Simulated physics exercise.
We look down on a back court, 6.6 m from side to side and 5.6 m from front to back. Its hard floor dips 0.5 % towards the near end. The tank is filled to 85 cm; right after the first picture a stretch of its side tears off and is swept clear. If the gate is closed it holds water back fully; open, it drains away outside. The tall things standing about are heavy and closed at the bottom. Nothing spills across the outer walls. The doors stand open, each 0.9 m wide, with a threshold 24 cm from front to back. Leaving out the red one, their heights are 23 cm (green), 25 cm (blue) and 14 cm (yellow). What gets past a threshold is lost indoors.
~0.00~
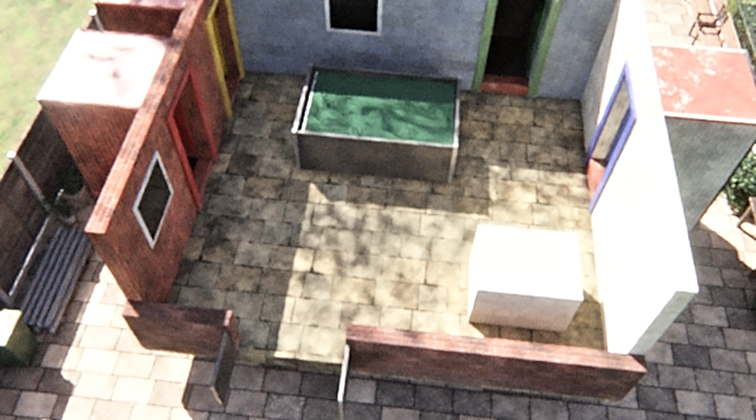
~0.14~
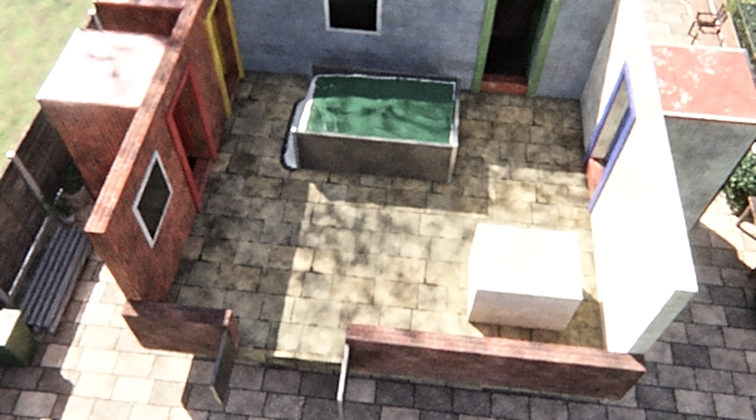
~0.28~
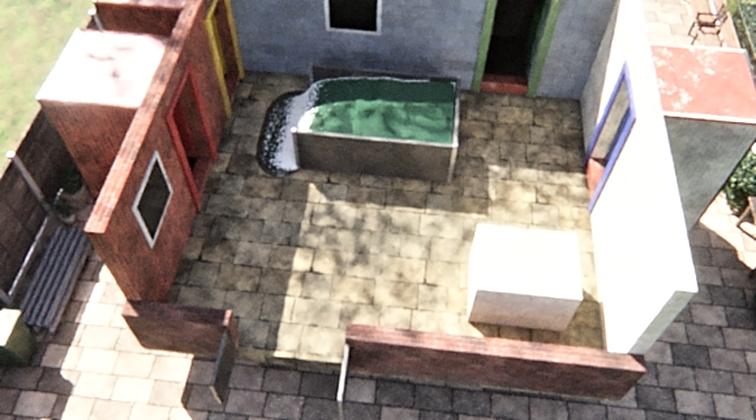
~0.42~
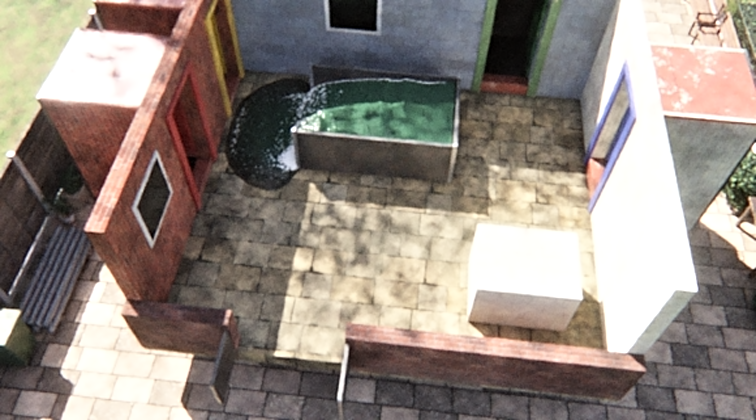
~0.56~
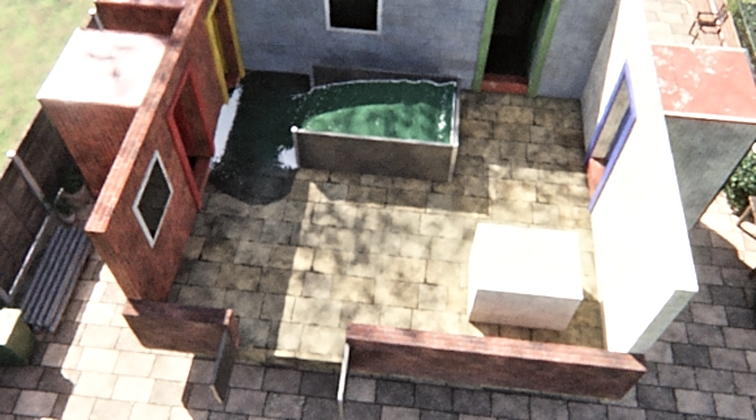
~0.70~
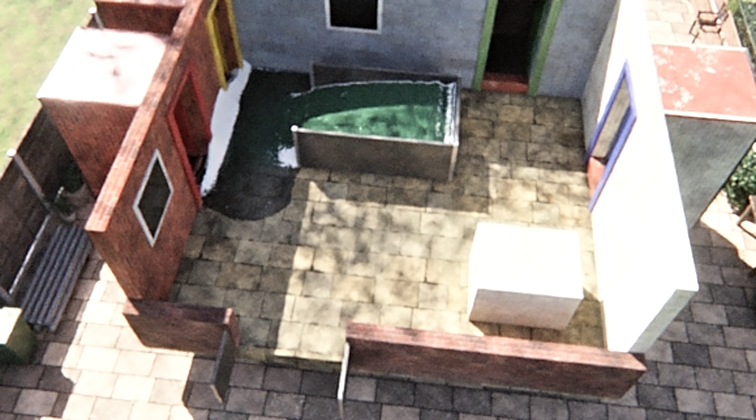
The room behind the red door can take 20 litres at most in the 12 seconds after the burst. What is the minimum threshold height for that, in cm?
At least 29 cm or so.
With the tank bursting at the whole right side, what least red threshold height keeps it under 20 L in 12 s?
About 12.5 cm.
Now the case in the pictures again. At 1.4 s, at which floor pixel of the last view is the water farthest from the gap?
Around (164, 315).
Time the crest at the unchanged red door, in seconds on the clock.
At about 1.6 s.
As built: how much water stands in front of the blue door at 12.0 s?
Some 6.5 cm.
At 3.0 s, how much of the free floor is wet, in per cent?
About 40 per cent.
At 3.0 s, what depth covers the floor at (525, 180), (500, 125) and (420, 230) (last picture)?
Roughly 0, 0 and 0 cm, in turn.
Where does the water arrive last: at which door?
The blue one.
After 1.4 s water covers 20 % of the floor, deepest (54 cm) near (225, 129); 31 cm at the red door, 21 litres in over its 16 cm threshold.
After 3.0 s water covers 40 % of the floor, deepest (36 cm) near (243, 75); 22 cm at the red door, 110 litres in over its 16 cm threshold.
After 12.0 s water covers 100 % of the floor, deepest (10 cm) near (204, 191); 10 cm at the red door, 123 litres in over its 16 cm threshold.
At the red door as built, the water arrived by 0.7 s and peaked near 32 cm at 1.6 s.
Run again over the same 12 s with other heights there, 34 litres in over 26.5 cm, 4 litres over 36 cm. The limit of 20 litres is kept from about 29 cm up.
